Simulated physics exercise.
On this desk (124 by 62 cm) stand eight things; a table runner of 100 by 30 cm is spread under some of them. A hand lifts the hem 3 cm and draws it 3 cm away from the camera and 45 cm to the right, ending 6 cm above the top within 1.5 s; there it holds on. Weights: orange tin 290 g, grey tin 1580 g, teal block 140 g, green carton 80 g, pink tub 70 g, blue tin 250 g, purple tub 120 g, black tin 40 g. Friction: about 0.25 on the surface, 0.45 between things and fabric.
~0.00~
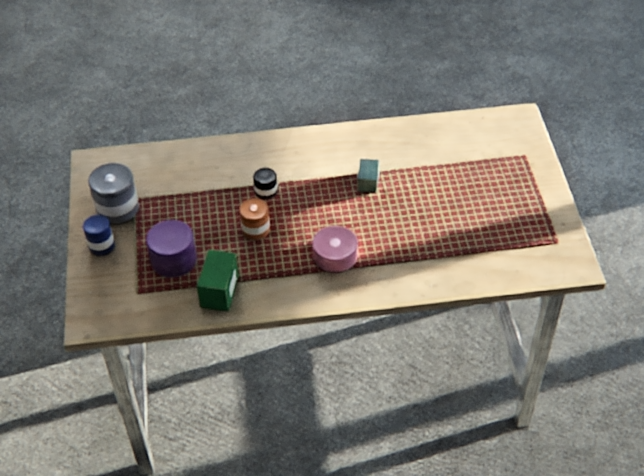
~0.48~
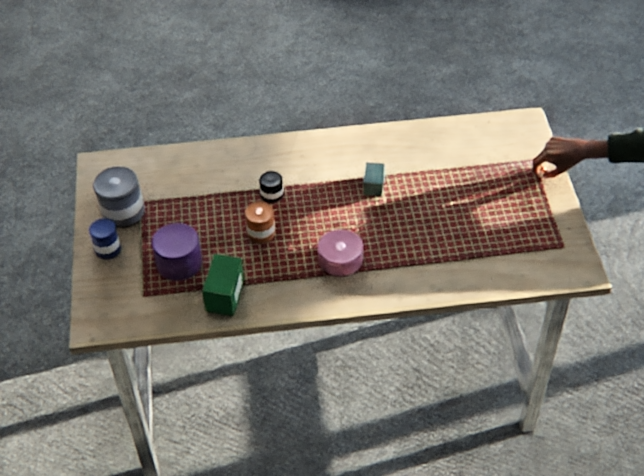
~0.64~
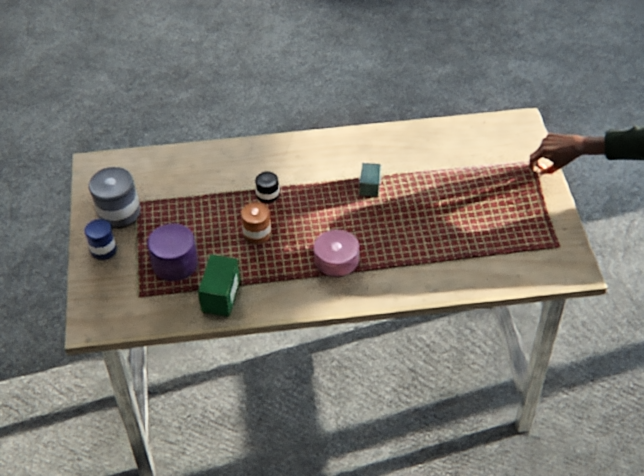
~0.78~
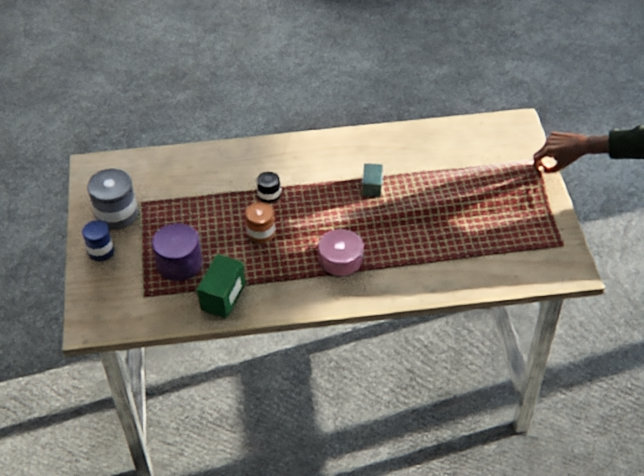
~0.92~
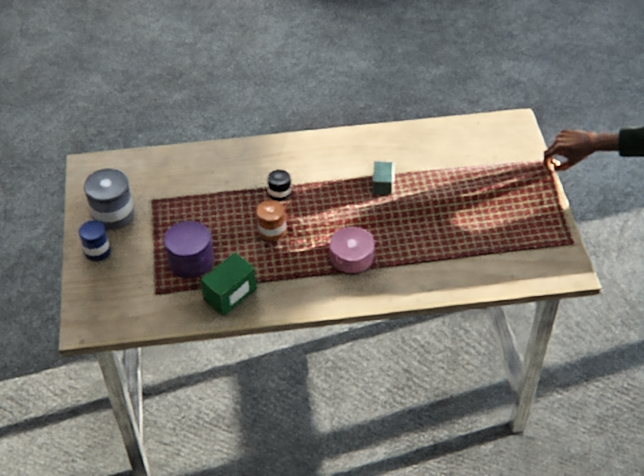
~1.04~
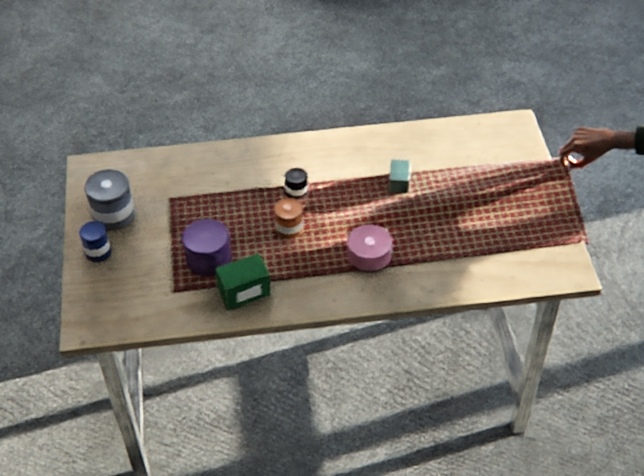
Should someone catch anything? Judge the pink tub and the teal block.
Result: Pink tub keeps to the top, teal block stays on.
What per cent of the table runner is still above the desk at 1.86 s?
About 65 per cent.
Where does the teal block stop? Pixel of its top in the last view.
Near (538, 147).
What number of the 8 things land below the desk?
I count 0.
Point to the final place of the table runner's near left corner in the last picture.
Around (325, 263).
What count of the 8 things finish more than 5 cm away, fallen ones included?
6 of them.
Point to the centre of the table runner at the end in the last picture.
Near (516, 193).
After 1.3 s, 85 % of the table runner is still over the top; pink tub 21 cm off its start, teal block 21 cm off its start, orange tin 21 cm off its start.
After 1.6 s, 75 % of the table runner is still over the top; pink tub 33 cm off its start, teal block 33 cm off its start, orange tin 33 cm off its start.
After 1.9 s, 65 % of the table runner is still over the top; teal block 42 cm off its start at (526, 148), pink tub 42 cm off its start at (503, 217), orange tin 42 cm off its start at (422, 184).
After 2.1 s, 60 % of the table runner is still over the top; pink tub 45 cm off its start, teal block 45 cm off its start, orange tin 45 cm off its start.
After 3.7 s, 60 % of the table runner is still over the top; pink tub 45 cm off its start at (516, 215), teal block 45 cm off its start at (538, 147), purple tub 45 cm off its start at (357, 208), orange tin 45 cm off its start at (435, 182).
